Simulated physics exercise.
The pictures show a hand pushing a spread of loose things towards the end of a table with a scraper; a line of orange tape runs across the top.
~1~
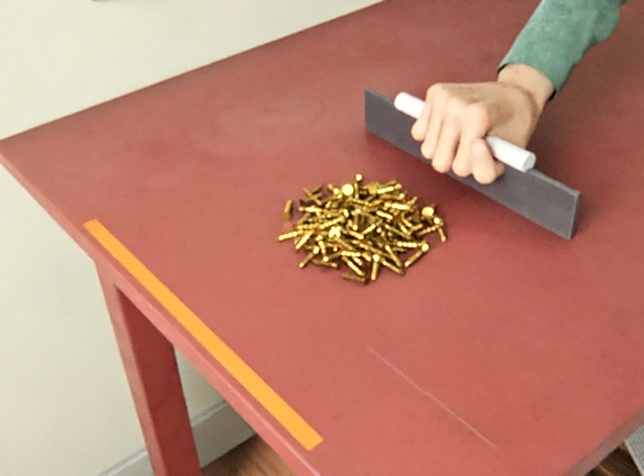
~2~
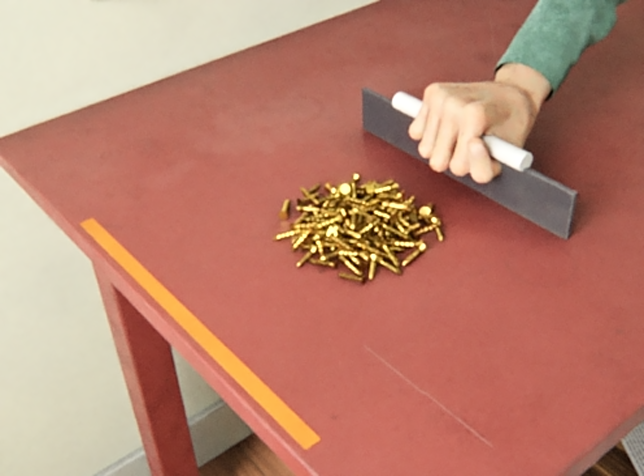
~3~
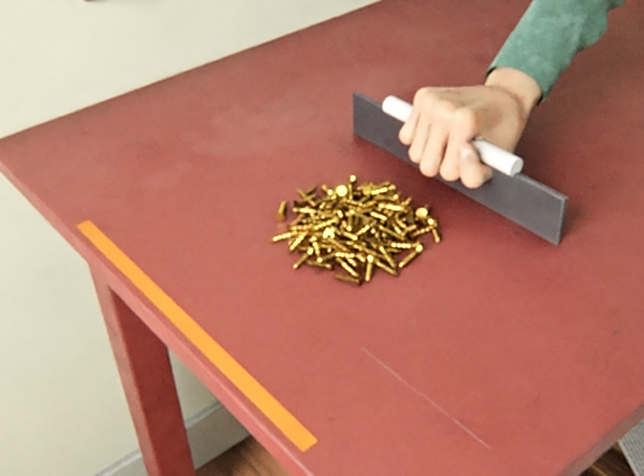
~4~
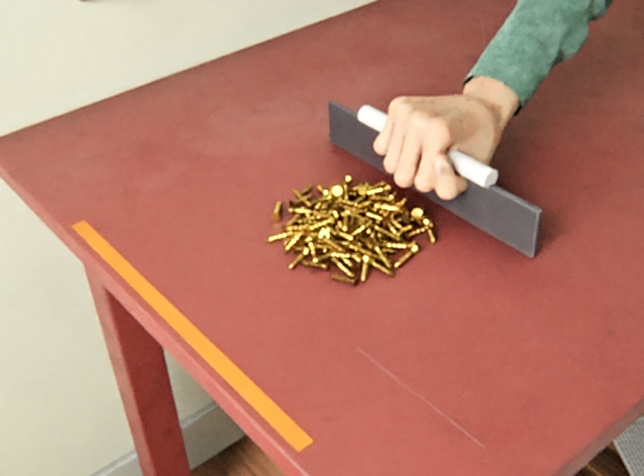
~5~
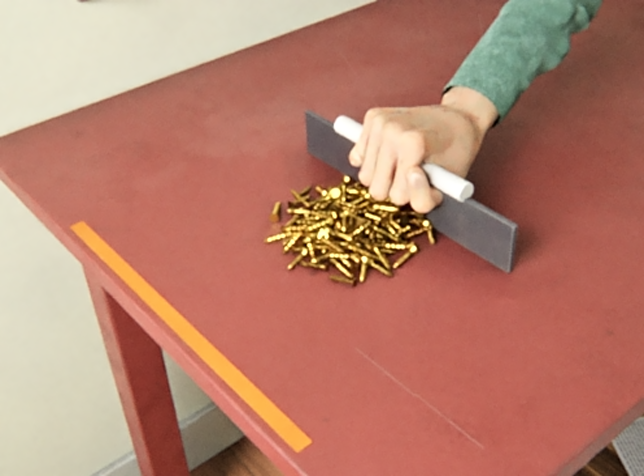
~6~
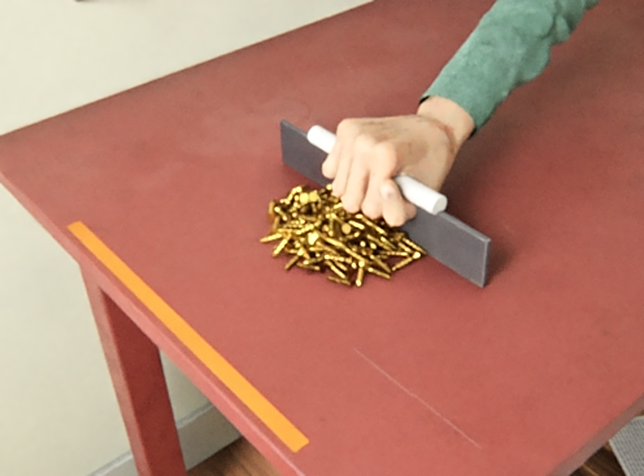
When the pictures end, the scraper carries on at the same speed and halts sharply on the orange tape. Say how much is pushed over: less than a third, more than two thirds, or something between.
Higher than two thirds.
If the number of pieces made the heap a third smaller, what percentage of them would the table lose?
Roughly 100 per cent of the heap.
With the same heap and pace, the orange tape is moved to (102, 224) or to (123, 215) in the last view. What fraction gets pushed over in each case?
First try close to 80 percent, second try close to 40 percent.
Just after the last frame, scraper still moving, near (271, 224); heap all on the table, its front near (182, 303).
A moment on, scraper stopped at the orange tape; heap almost all over the edge.
Further on, scraper stopped at the orange tape; heap every one over the edge.
When it is over, scraper stopped at the orange tape; heap every one over the edge.
